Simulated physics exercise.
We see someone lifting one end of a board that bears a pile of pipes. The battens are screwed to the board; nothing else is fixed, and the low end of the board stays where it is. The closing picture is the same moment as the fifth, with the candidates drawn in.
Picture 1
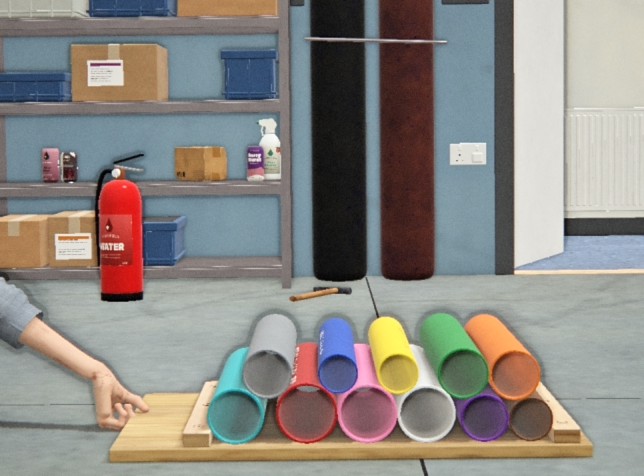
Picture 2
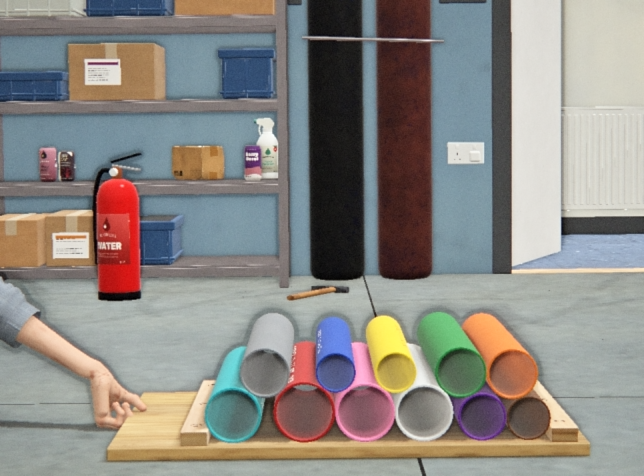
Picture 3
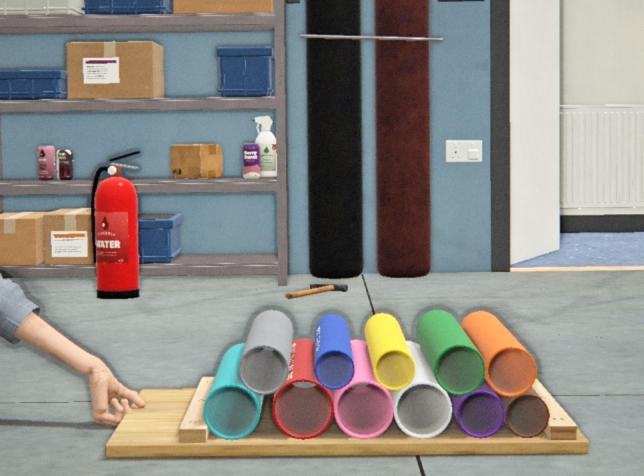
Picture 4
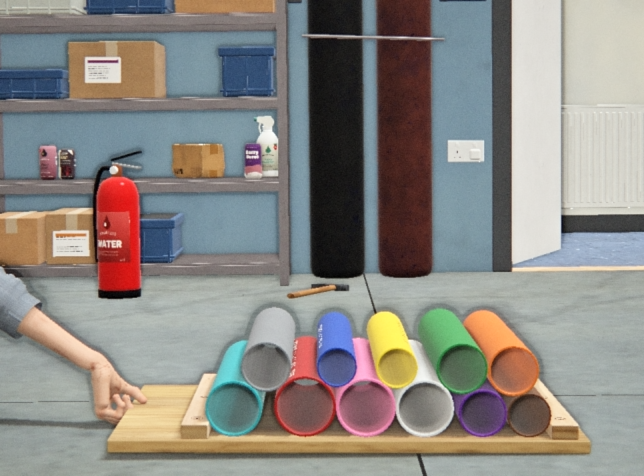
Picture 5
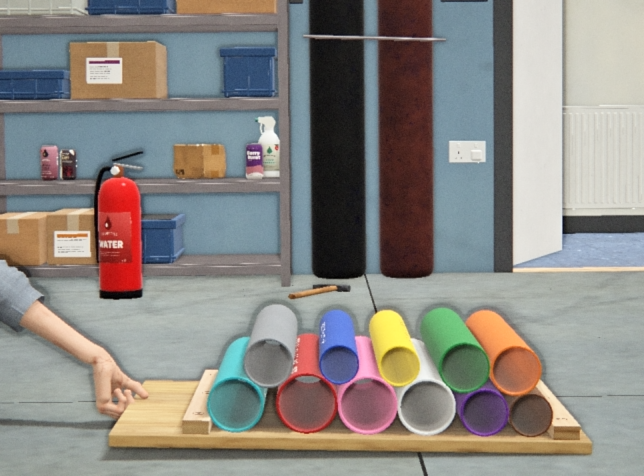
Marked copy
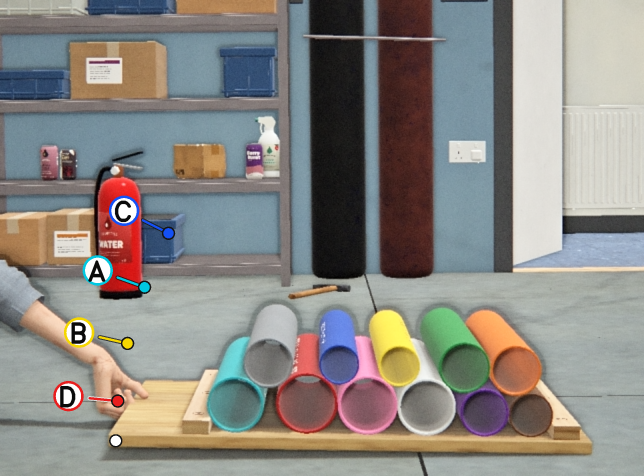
A hand at the left held one end of a wooden board stacked with two rows of colourful pipes, and the board barely moved while the pipes stayed in their pile.
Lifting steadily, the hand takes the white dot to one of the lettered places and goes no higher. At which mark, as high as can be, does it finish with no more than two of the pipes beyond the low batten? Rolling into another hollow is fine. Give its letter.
The last mark within the limit is C.
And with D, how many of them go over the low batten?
It comes to none.
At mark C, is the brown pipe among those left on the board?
Yes, with C.
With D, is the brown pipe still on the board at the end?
The brown pipe: Yes.
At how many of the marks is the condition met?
Four of the four.
On the copy, A at (145, 287); B at (128, 344); C at (168, 233); D at (118, 401); the white dot at (116, 441).
On C. First, board at 16°.
Then, board at 28°.
Finally, board at 28°, two over the low batten (green, orange).
By contrast, A two over the low batten (green, orange); B one over the low batten (orange); D none over the low batten.
